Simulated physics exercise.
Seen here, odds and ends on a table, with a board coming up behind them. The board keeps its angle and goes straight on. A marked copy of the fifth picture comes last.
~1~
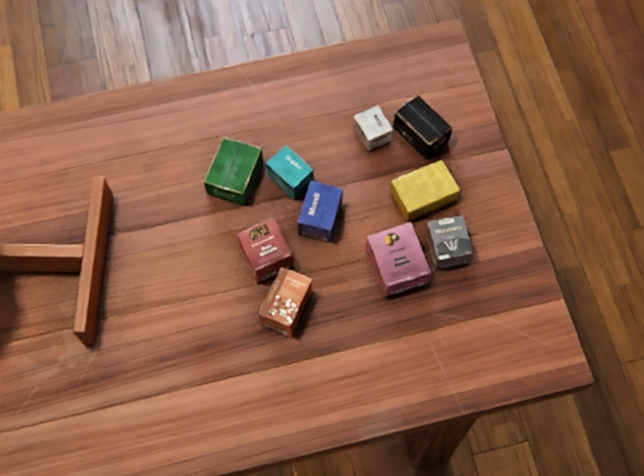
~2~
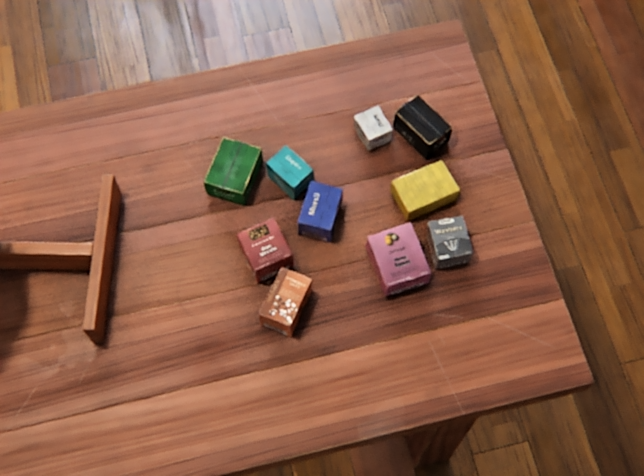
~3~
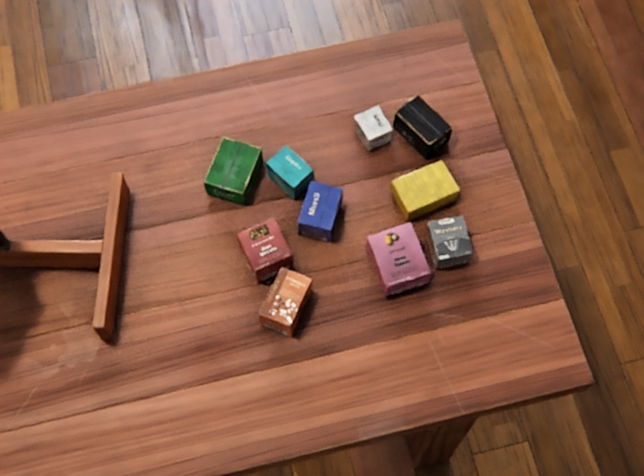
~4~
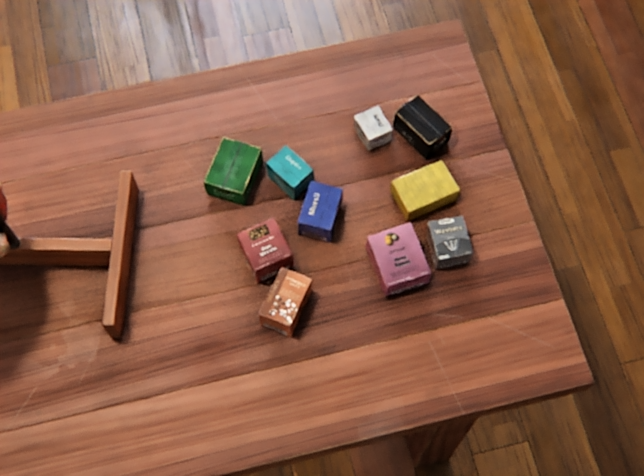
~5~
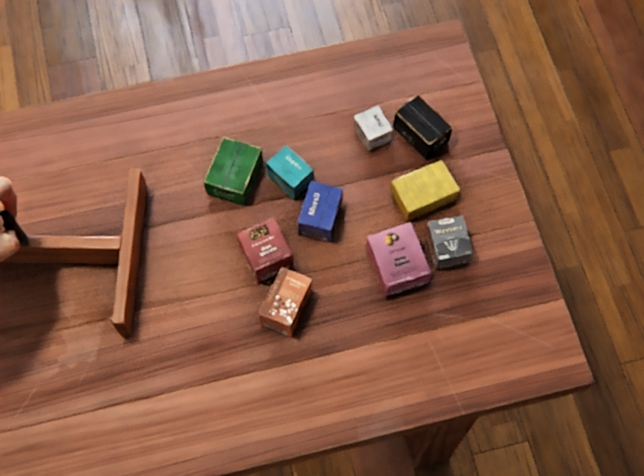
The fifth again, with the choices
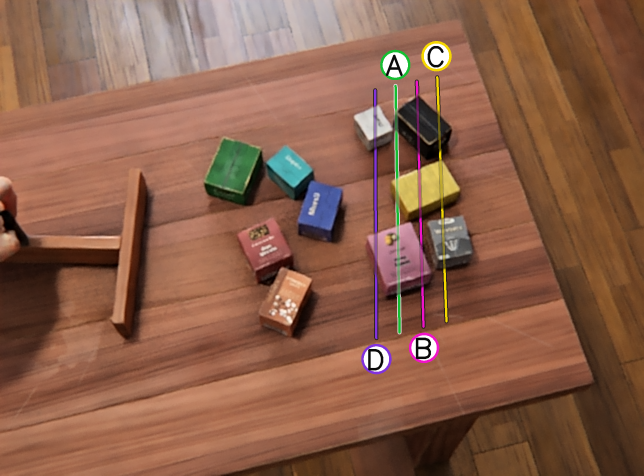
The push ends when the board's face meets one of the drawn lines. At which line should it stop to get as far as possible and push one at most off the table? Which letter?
At B, and not beyond.
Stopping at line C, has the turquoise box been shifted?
By then, yes.
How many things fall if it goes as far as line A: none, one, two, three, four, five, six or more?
By then, none.
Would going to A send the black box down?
No.
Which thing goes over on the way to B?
The black box goes over.
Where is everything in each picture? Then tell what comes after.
The first picture shows black box (422, 127); white box (373, 129); grey box (449, 243).
The second picture shows board (98, 249); blue packet (321, 211).
The third picture shows board (108, 247); red packet (265, 251).
The fourth picture shows board (117, 245); turquoise box (290, 173).
The fifth picture shows board (127, 243); orange box (286, 302); black box (422, 127); white box (373, 129).
On the marked copy, A at (398, 202); B at (420, 197); C at (442, 192); D at (376, 207).
With B. Early on, board (234, 219); green box (267, 165); turquoise box (311, 173).
Further on, board (339, 196); black box (432, 124); white box (399, 120).
At the end, board (418, 178); black box over the edge; grey box (530, 229); one fallen.
As for the rest, A is within the limit but short; C drops three; D is within the limit but short.
